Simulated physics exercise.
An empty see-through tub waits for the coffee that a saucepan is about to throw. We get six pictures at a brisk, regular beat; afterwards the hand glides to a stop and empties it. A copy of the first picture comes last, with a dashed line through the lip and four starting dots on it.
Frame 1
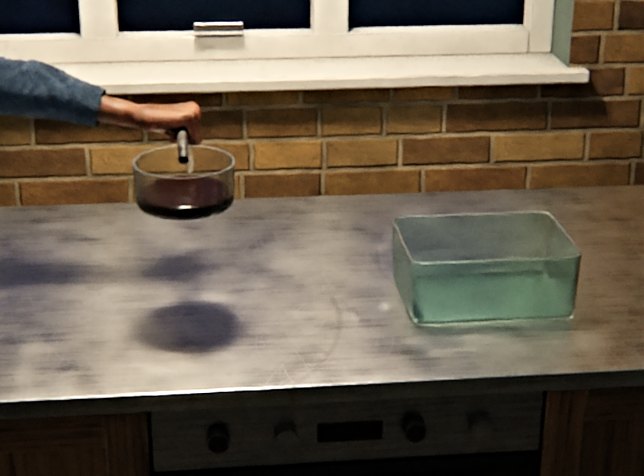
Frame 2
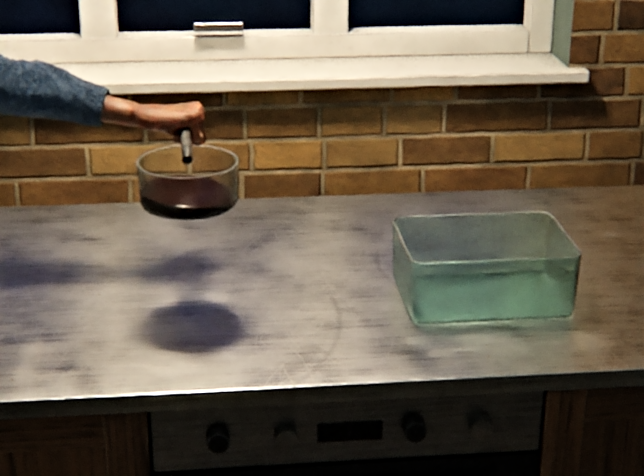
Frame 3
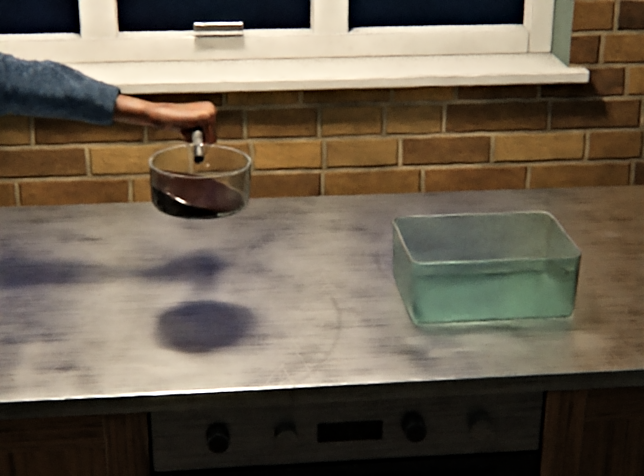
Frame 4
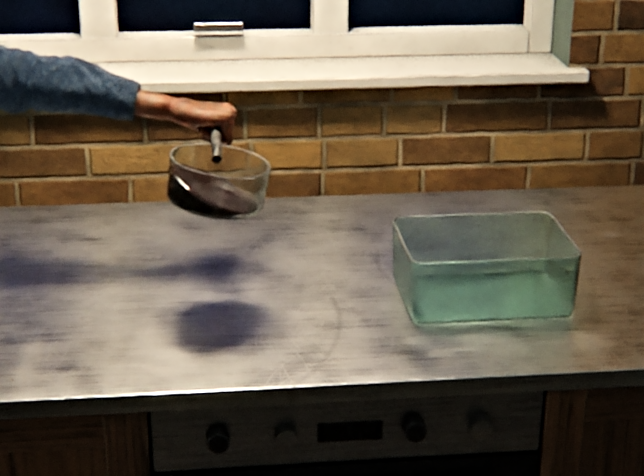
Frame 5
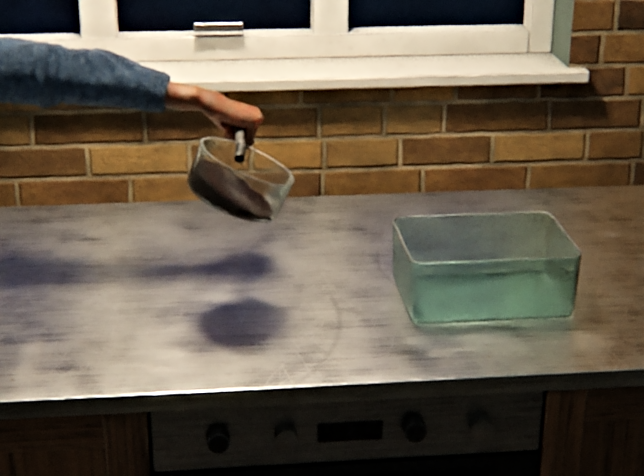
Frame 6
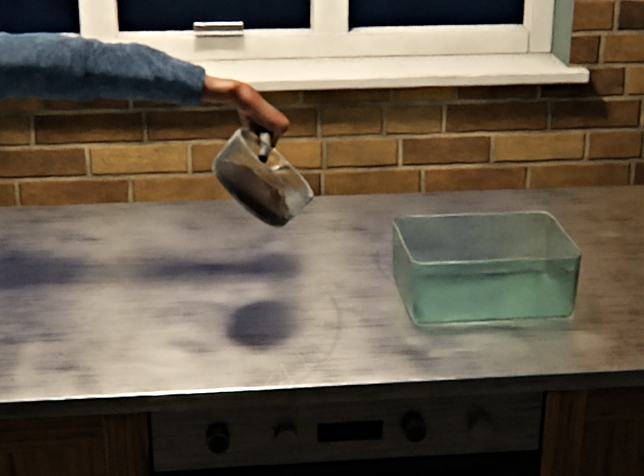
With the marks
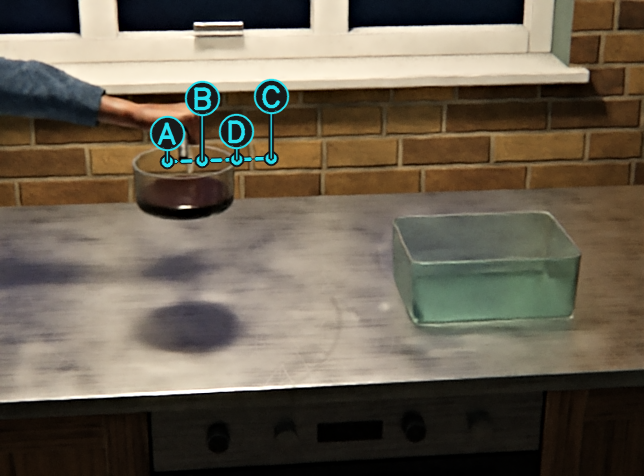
The clip shows a hand in a blue sleeve holding a see-through saucepan of dark liquid above a counter, moving it slowly right, then tilting it increasingly steeply rightward, while a greenish see-through tub sits still at right.
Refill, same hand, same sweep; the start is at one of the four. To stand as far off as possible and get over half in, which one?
The limit is C.
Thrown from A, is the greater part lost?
Yes, that goes wrong.
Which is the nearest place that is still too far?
D.
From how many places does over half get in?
One of the four.
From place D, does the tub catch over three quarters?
No.
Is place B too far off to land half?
Yes, it does.
On the marked copy, A at (167, 161); B at (202, 160); C at (271, 158); D at (236, 159).
For place A, about 2 % lands in the tub, 96 % falls short.
For place B, about 9 % lands in the tub, 87 % falls short and 3 % goes beside or beyond.
For place C, about 64 % lands in the tub, 27 % falls short and 9 % goes beside or beyond.
For place D, about 33 % lands in the tub, 60 % falls short and 7 % goes beside or beyond.
